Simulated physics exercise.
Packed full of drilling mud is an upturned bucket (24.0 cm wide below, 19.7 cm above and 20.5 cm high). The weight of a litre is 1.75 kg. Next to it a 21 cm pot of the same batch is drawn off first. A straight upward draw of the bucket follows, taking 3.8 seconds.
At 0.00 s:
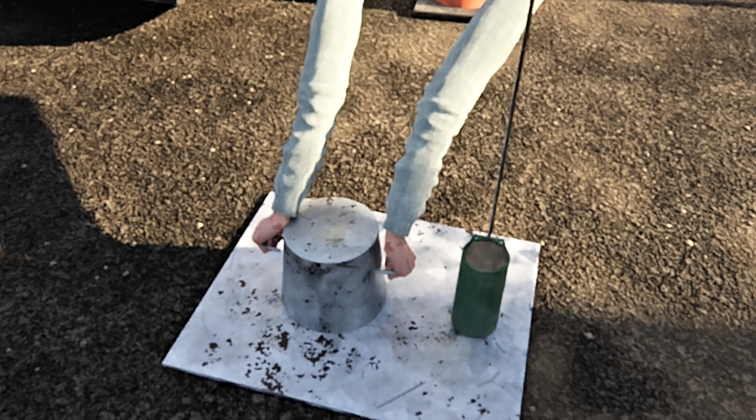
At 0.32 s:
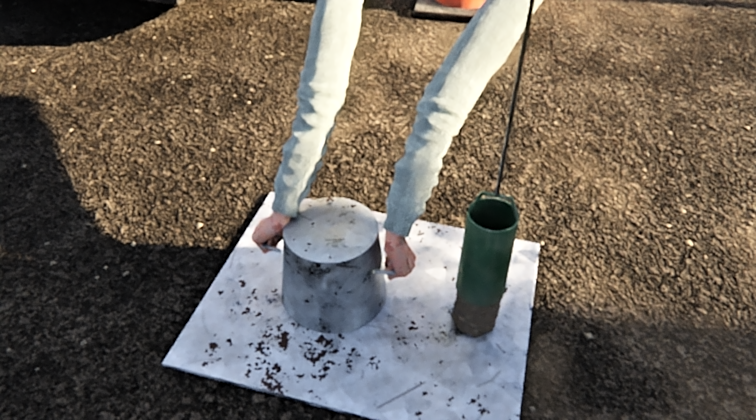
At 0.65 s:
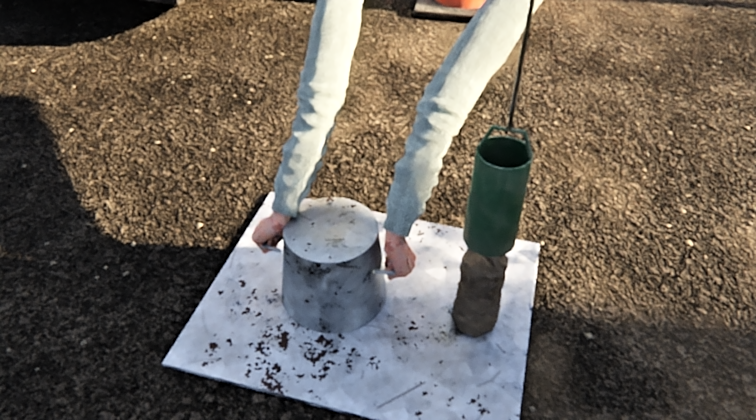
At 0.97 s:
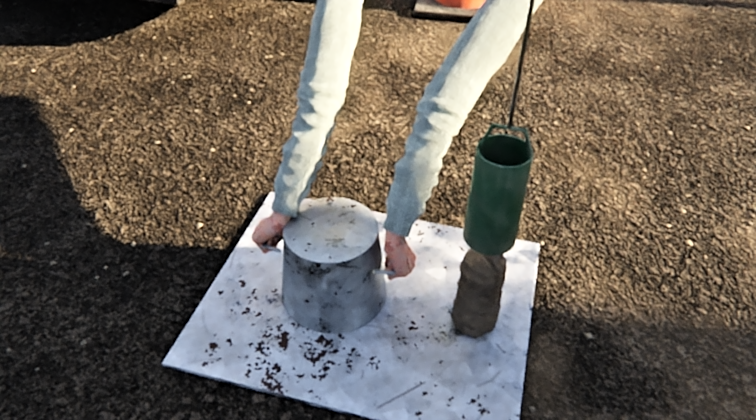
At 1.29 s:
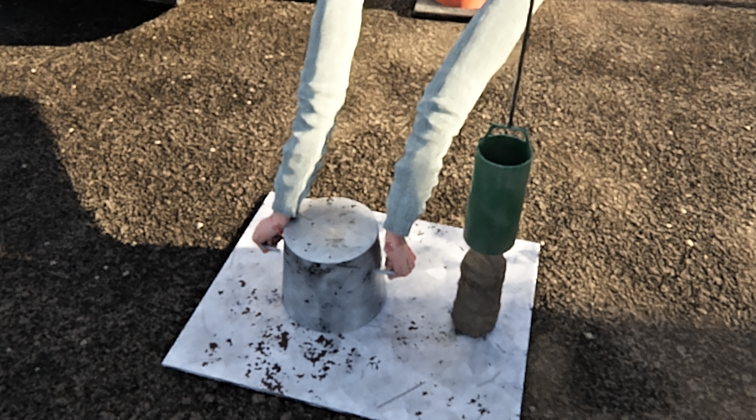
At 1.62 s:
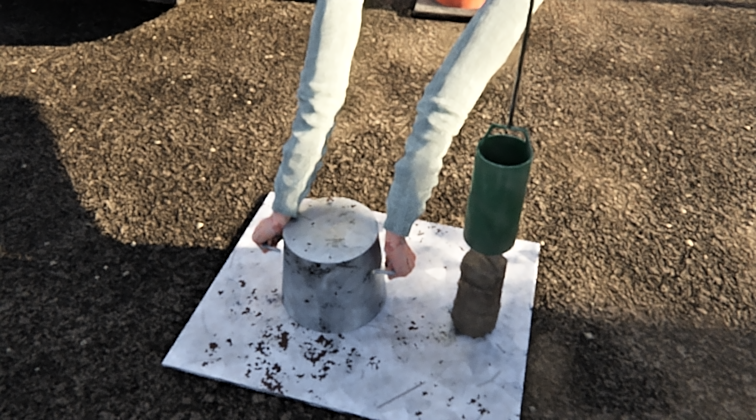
Hands gripping an upturned grey bucket on a speckled white board while a green cylinder rises beside it, uncovering a brown column.
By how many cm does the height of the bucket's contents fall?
Roughly 0 cm.
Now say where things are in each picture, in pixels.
The first picture shows middle of the pot's mouth at (486, 255), still down; middle of the bucket's top at (331, 229), not yet moved.
The second picture shows middle of the pot's mouth at (493, 215), raised 11 cm; middle of the bucket's top at (331, 229), not yet moved.
The third picture shows middle of the pot's mouth at (504, 153), raised 26 cm; the pot's heap 20 cm high and 10 cm wide, top at (485, 259); middle of the bucket's top at (331, 229), not yet moved.
The fourth picture shows middle of the pot's mouth at (505, 151), raised 26 cm; the pot's heap 20 cm high and 10 cm wide, top at (485, 260); middle of the bucket's top at (331, 229), not yet moved.
The fifth picture shows middle of the pot's mouth at (505, 151), raised 26 cm; the pot's heap 20 cm high and 11 cm wide, top at (485, 260); middle of the bucket's top at (331, 229), not yet moved.
The sixth picture shows middle of the pot's mouth at (505, 151), raised 26 cm; the pot's heap 20 cm high and 11 cm wide, top at (485, 260); middle of the bucket's top at (331, 229), not yet moved.
After 2.6 s, the bucket is up 5.1 cm; the drilling mud has come down 0.1 cm to 20 cm and is 24 cm wide.
After 3.5 s, the bucket is up 13 cm; the drilling mud has come down 0.1 cm to 20 cm and is 24 cm wide.
After 4.5 s, the bucket is up 21 cm; the drilling mud has come down 0.1 cm to 20 cm and is 24 cm wide.
After 5.6 s, the bucket is clear; the drilling mud has come down 0.1 cm to 20 cm and is 24 cm wide.
After 6.0 s, at rest, the bucket is clear; the drilling mud has come down 0.1 cm to 20 cm and is 24 cm wide.
